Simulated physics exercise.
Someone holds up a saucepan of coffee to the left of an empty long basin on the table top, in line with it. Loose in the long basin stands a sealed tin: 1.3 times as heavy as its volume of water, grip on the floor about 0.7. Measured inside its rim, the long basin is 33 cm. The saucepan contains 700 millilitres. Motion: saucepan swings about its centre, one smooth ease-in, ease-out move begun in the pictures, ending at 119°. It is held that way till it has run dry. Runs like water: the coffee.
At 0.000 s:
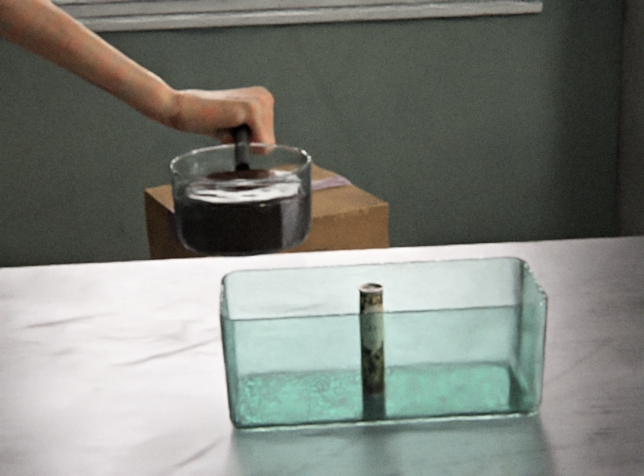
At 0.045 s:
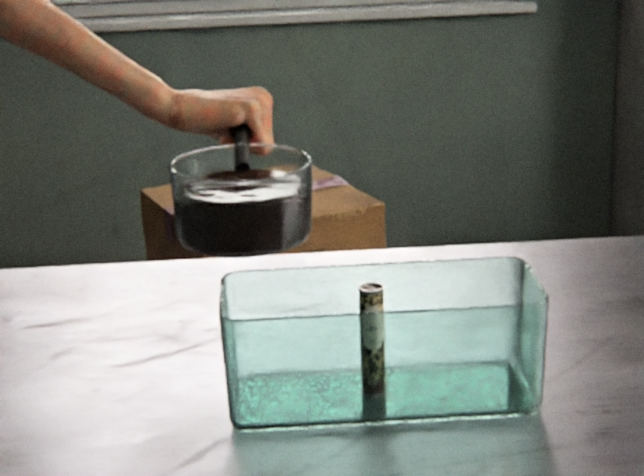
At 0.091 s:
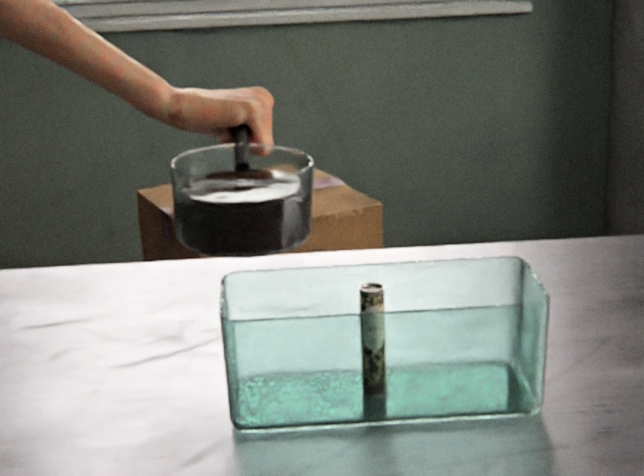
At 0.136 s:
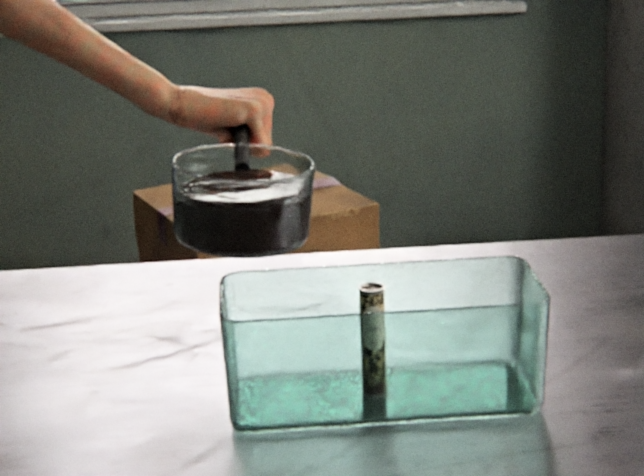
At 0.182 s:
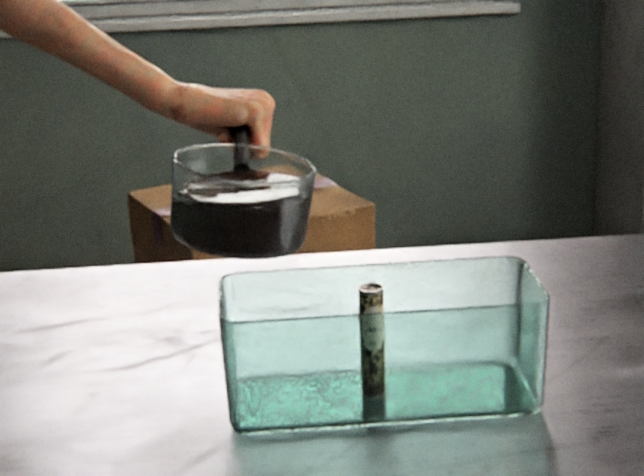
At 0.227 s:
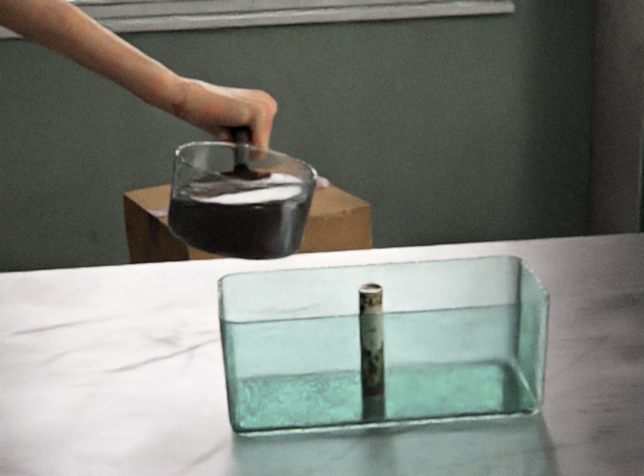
A hand reaching in from the upper left grips a clear, round saucepan of dark coffee above a pale, marbled table, seen from slightly above before a grey-green wall. To the right sits a long, green-tinted glass basin with a narrow patterned tin standing upright at its middle, and a brown box is behind. The saucepan tilts slightly clockwise, right side dipping, while the view drifts slightly and the box shifts left.
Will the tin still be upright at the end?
Yes.
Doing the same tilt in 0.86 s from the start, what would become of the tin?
Then the tin does not tip.
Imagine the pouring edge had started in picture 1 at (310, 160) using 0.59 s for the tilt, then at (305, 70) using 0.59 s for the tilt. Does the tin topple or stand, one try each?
First it tips over; then it tips over.
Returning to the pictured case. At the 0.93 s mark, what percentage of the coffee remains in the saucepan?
Roughly 6 per cent.
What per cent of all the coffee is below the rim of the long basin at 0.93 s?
That comes to about 88 percent.
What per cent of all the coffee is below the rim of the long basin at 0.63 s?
Estimate - around 14 in a hundred parts.
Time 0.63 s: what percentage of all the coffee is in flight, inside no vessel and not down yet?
Share: Roughly 30 per cent.
After 0.63 s the tilt is 76° and 57 per cent is still to pour; the tin stands where it began.
After 0.93 s the tilt is 114° and 6 per cent is still to pour; the tin stands where it began.
After 1.23 s the tilt is 119° and 0 per cent is still to pour; the tin stands where it began.
After 1.57 s the tilt is 119° and 0 per cent is still to pour; the tin stands where it began.
In the end the tin stands where it began.
